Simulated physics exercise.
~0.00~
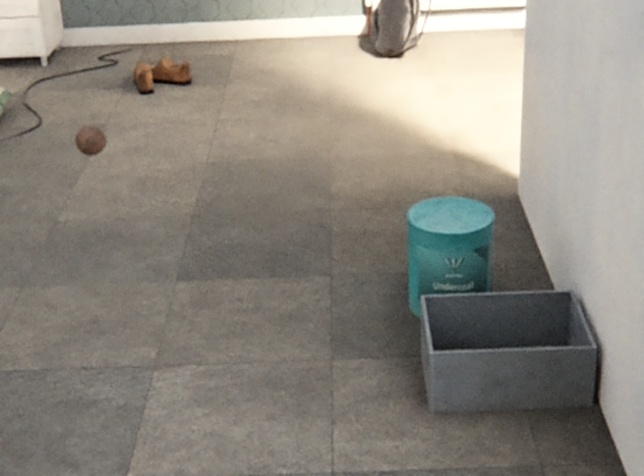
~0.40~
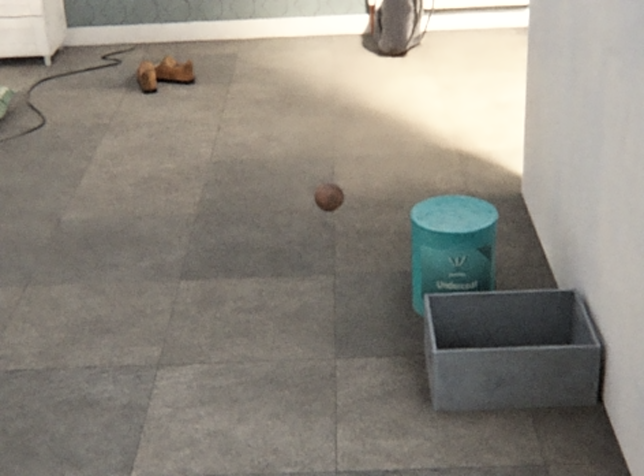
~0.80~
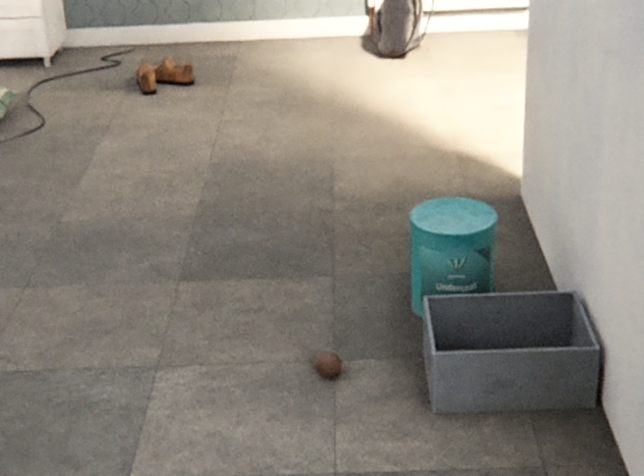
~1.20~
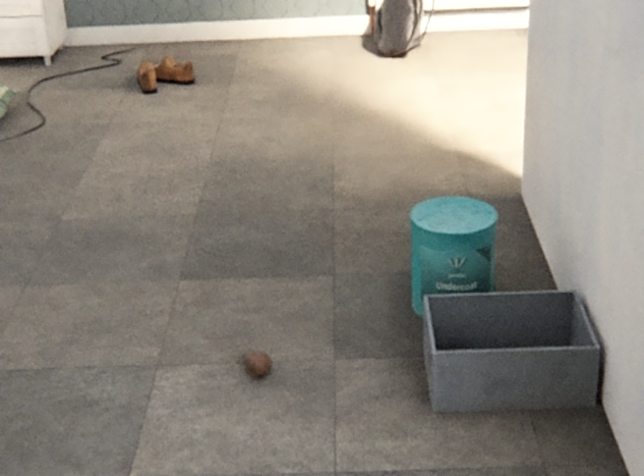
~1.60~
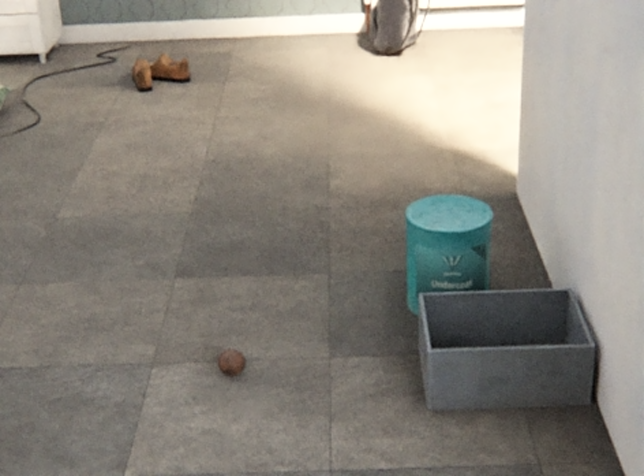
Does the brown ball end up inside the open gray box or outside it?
The brown ball ends up outside the box, on the floor to its left.
The clip shows a brown ball moving right through the air toward an open gray box beside a turquoise pail, then dropping to the tiled floor short of the box. It moves back left and ends up outside the box, while the pail stays in place.
